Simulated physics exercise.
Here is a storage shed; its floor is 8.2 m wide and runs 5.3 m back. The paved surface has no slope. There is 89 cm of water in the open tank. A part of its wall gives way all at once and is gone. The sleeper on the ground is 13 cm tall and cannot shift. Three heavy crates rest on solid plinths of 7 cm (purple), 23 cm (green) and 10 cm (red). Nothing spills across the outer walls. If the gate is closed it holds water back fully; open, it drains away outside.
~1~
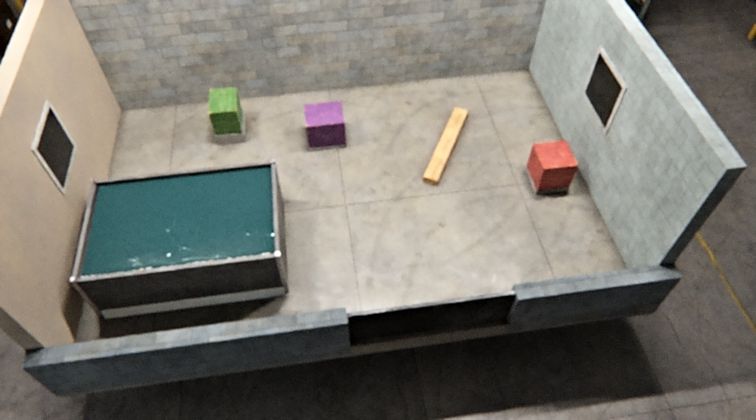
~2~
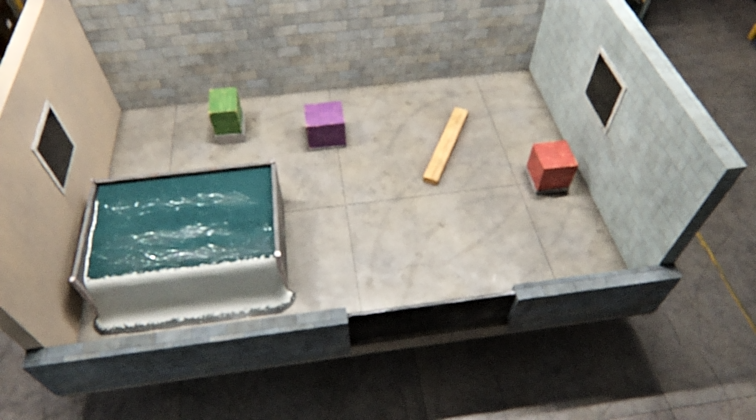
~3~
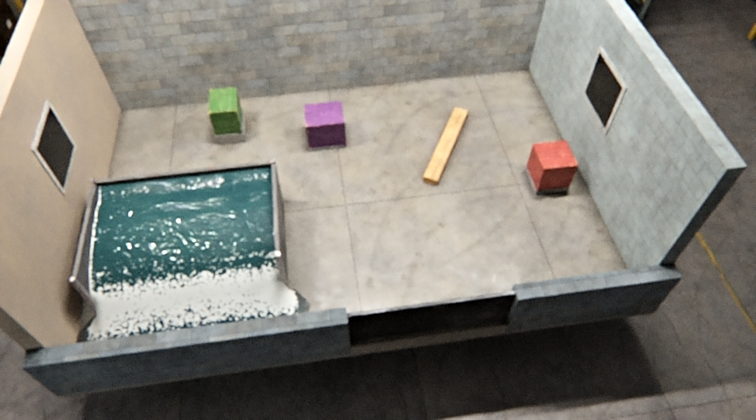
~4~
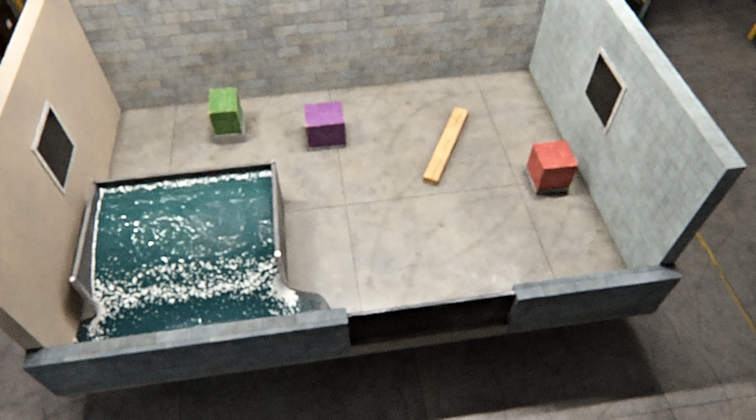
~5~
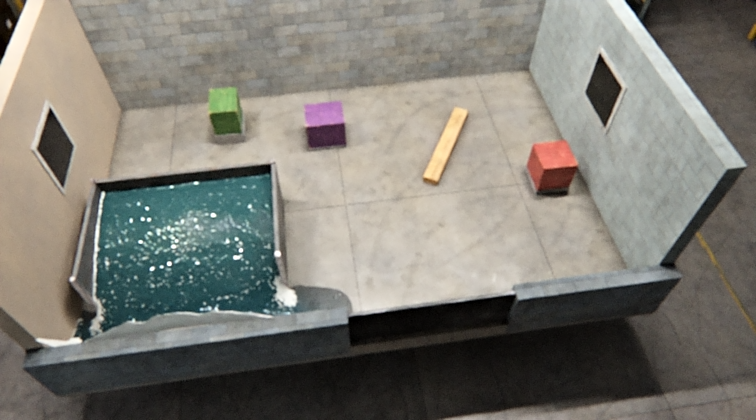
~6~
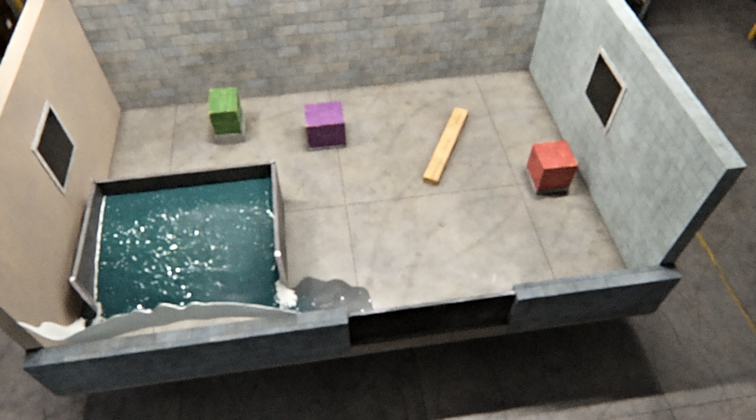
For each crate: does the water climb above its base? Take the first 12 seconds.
The purple crate is wetted; the green crate keeps dry; the red crate is wetted.
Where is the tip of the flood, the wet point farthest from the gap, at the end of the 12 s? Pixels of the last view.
At about (524, 73).
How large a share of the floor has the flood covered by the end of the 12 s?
Some 100 per cent of it.
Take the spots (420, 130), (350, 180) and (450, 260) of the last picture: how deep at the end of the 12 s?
Roughly 5, 4 and 5 cm, in turn.
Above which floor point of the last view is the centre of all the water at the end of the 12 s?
At about (341, 203).
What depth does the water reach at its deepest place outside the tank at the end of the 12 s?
Up to some 18 cm.
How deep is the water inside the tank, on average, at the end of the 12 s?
Some 14 cm.
A moment later water covers 25 % of the floor and is deepest (76 cm) near (72, 369); purple plinth not reached, green plinth not reached, red plinth not reached.
Soon after water covers 45 % of the floor and is deepest (44 cm) near (72, 369); purple plinth not reached, green plinth not reached, red plinth reached.
Next water covers 65 % of the floor and is deepest (50 cm) near (218, 349); purple plinth reached, green plinth reached, red plinth reached.
Later on water covers 85 % of the floor and is deepest (28 cm) near (165, 356); purple plinth reached, green plinth reached, red plinth reached.
At the end water covers 100 % of the floor and is deepest (18 cm) near (72, 369); highest at the purple plinth 14 cm, highest at the green plinth 13 cm, highest at the red plinth 26 cm.
